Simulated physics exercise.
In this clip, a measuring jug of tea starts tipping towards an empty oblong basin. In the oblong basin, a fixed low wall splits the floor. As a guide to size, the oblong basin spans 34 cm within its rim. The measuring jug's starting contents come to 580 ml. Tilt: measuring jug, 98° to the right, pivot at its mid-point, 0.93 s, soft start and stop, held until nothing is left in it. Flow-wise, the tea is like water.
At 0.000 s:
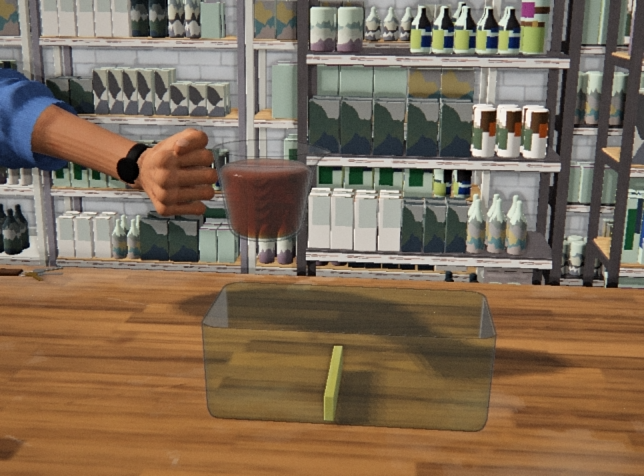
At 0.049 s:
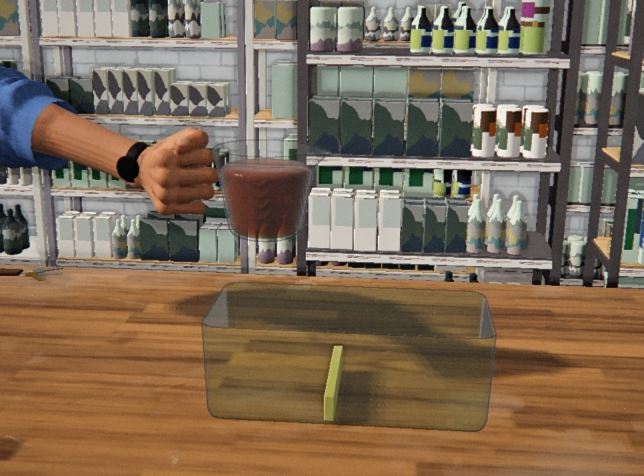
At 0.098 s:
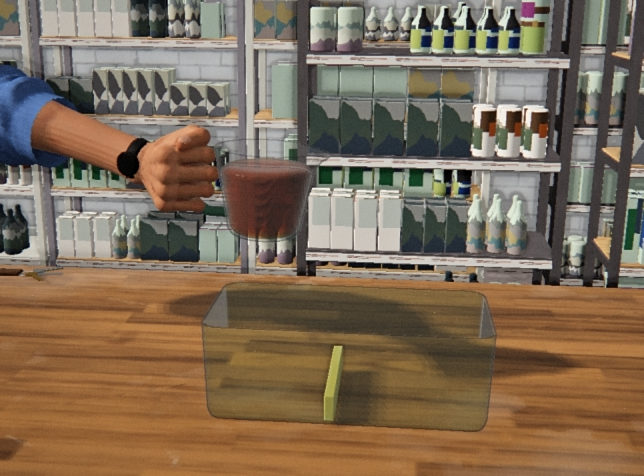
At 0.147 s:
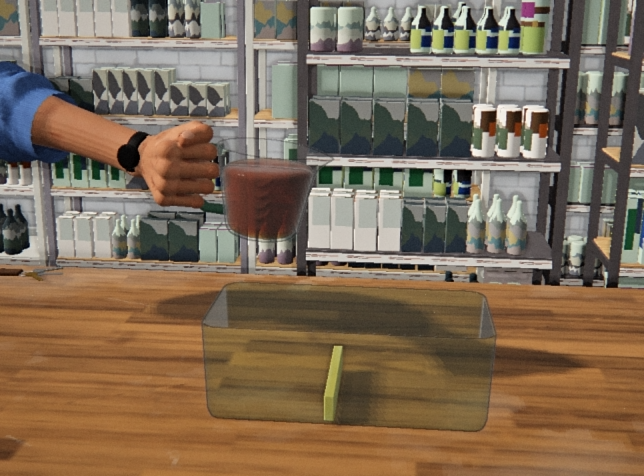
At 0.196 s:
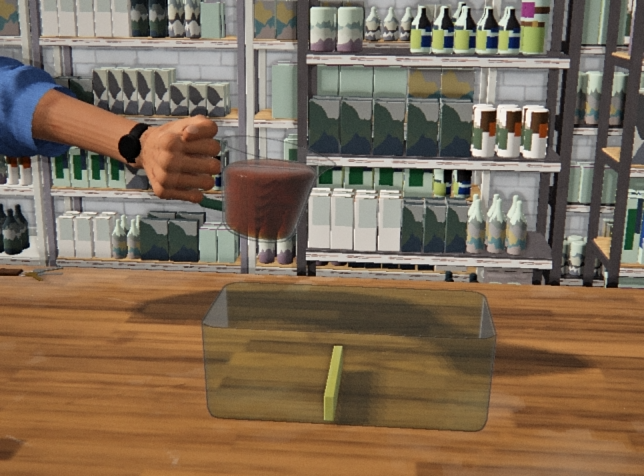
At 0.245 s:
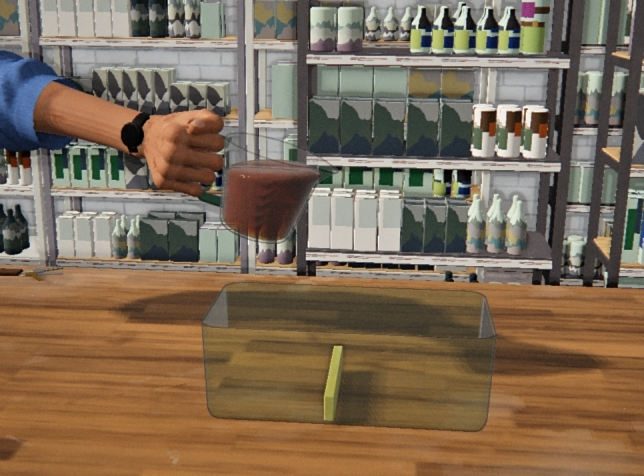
In a shop with stocked shelves, a hand slowly tilts a clear jug of reddish-brown liquid rightward above an empty basin.
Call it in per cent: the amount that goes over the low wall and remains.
I would put it at about 92 per cent.
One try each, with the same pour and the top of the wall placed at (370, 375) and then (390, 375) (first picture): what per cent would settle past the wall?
Try 1: 60 %; try 2: 25 %.
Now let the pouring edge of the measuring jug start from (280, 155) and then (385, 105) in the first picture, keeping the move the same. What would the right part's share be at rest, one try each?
The first try gives 40 percent and the second 85 percent.
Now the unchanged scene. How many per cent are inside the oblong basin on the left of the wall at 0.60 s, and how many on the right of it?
Lab note: Left near 0 %, right near 8.
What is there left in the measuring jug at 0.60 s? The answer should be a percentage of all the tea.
68 %.
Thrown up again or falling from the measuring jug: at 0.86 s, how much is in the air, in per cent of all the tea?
16 per cent, roughly.
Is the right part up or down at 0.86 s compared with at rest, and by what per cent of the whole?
It goes higher by about 26 %.
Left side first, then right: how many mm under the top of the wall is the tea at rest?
32 mm left, 14 mm right.
Then, 0.60 s in, the tilt is 71° and 68 per cent is still to pour, 0 is left of the wall and 8 right of it.
Then, 0.86 s in, the tilt is 97° and 14 per cent is still to pour, 2 is left of the wall and 67 right of it.
Then, 1.13 s in, the tilt is 98° and 1 per cent is still to pour, 5 is left of the wall and 92 right of it.
Then, 1.43 s in, the tilt is 98° and 0 per cent is still to pour, 7 is left of the wall and 93 right of it.
Finally, 7 per cent lies left of the wall, 92 right of it and 1 outside.
